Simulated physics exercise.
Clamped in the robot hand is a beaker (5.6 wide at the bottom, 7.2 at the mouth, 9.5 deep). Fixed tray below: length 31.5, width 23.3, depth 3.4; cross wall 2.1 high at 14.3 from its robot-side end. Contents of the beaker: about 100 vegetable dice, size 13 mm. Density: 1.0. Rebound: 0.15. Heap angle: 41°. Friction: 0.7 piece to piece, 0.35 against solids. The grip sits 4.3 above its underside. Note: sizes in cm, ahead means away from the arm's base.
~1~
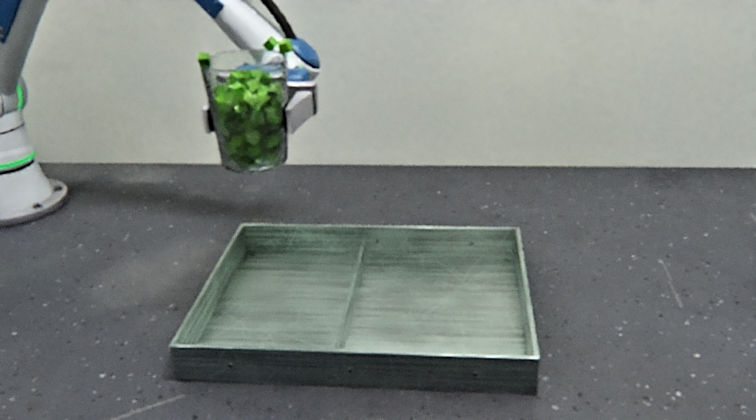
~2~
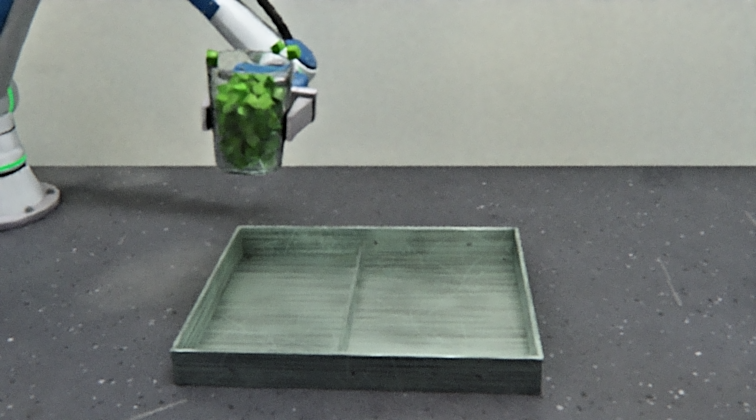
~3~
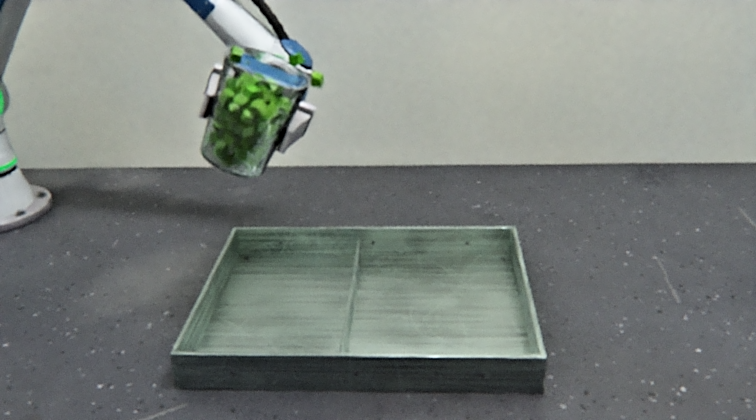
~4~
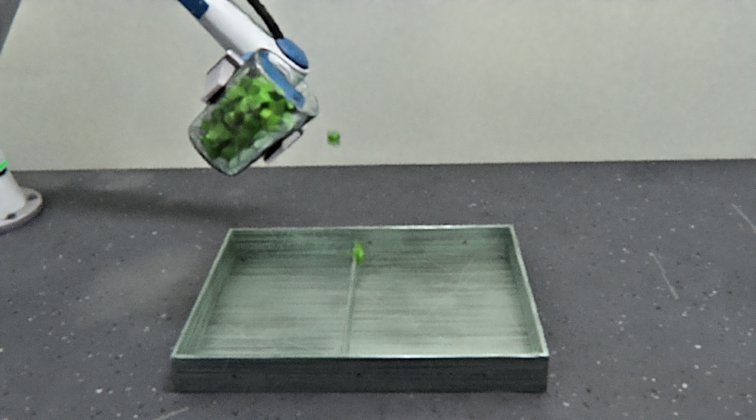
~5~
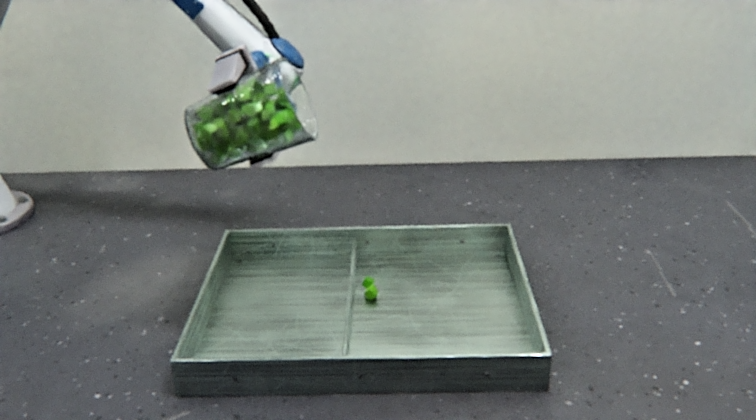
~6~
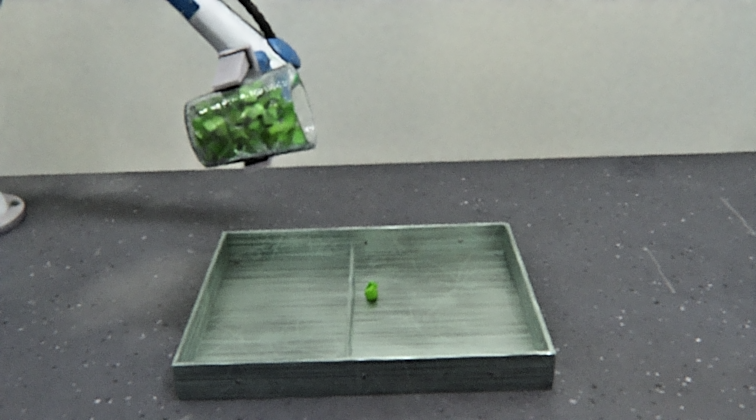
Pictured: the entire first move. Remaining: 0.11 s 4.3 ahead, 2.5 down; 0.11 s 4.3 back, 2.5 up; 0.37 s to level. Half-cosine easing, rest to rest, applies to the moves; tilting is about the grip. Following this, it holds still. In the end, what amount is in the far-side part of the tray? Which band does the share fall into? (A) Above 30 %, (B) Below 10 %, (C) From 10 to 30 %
Answer: C.
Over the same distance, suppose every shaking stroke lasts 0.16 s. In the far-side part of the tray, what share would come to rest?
That would give around 5 per cent.
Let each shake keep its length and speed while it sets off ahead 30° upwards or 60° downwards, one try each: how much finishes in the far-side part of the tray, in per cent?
You'd get about 85 per cent with the first setting and about 5 per cent with the second.
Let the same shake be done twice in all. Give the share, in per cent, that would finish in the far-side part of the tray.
About 30 %.
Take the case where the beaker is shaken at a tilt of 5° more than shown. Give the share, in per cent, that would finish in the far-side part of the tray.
Then something close to 30 in a hundred.
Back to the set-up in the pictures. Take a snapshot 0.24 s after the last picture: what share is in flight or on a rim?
Roughly 11 percent.
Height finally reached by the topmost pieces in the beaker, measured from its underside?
About 8.5 cm.
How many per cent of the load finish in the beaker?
Roughly 80 percent.
Then, 0.24 s later, tilted 76° forward, highest piece 23 above the table; 83 in the beaker, 2 in the far-side part, 11 in flight or on a rim.
Then, 0.47 s later, tilted 18° forward, highest piece 25 above the table; 76 in the beaker, 15 in the far-side part, 4 in the robot-side part, 1 in flight or on a rim.
Then, 0.79 s later, level, highest piece 25 above the table; 76 in the beaker, 16 in the far-side part, 4 in the robot-side part.
Then, 1.84 s later, level, highest piece 25 above the table; 76 in the beaker, 16 in the far-side part, 4 in the robot-side part.
At rest, 76 in the beaker, 16 in the far-side part, 4 in the robot-side part. That is 17 % in the far-side part of the tray.
